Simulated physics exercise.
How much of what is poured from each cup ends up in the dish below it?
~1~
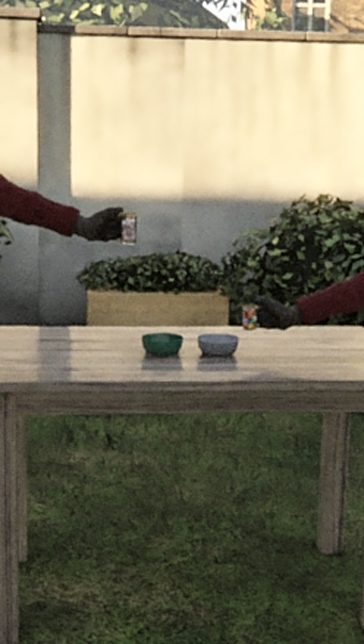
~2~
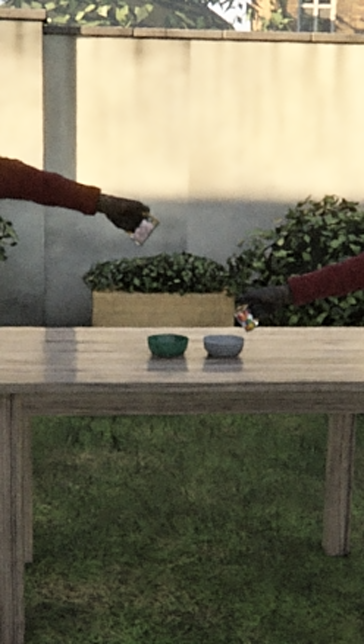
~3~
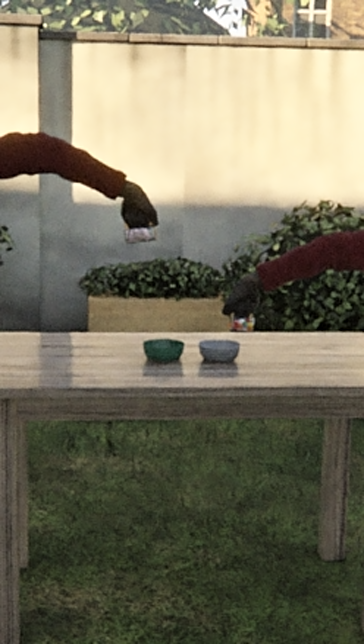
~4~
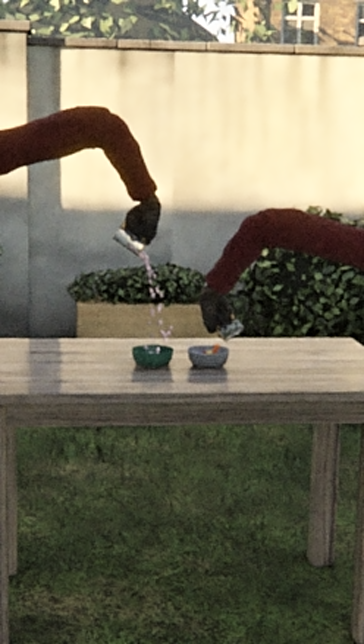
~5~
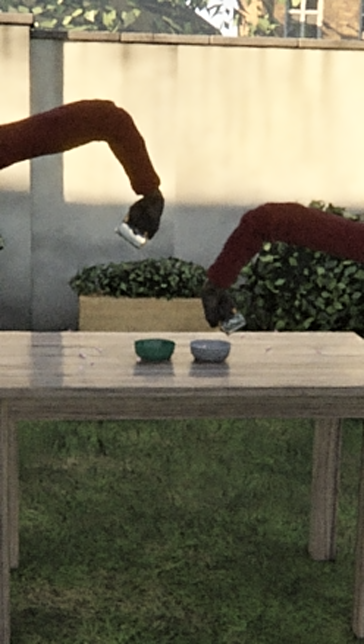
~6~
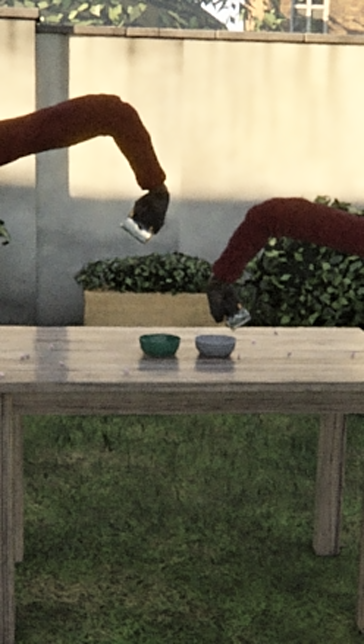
On the left, most of the pieces land in the green dish but several end up outside it. On the right, the grey dish catches all of them.
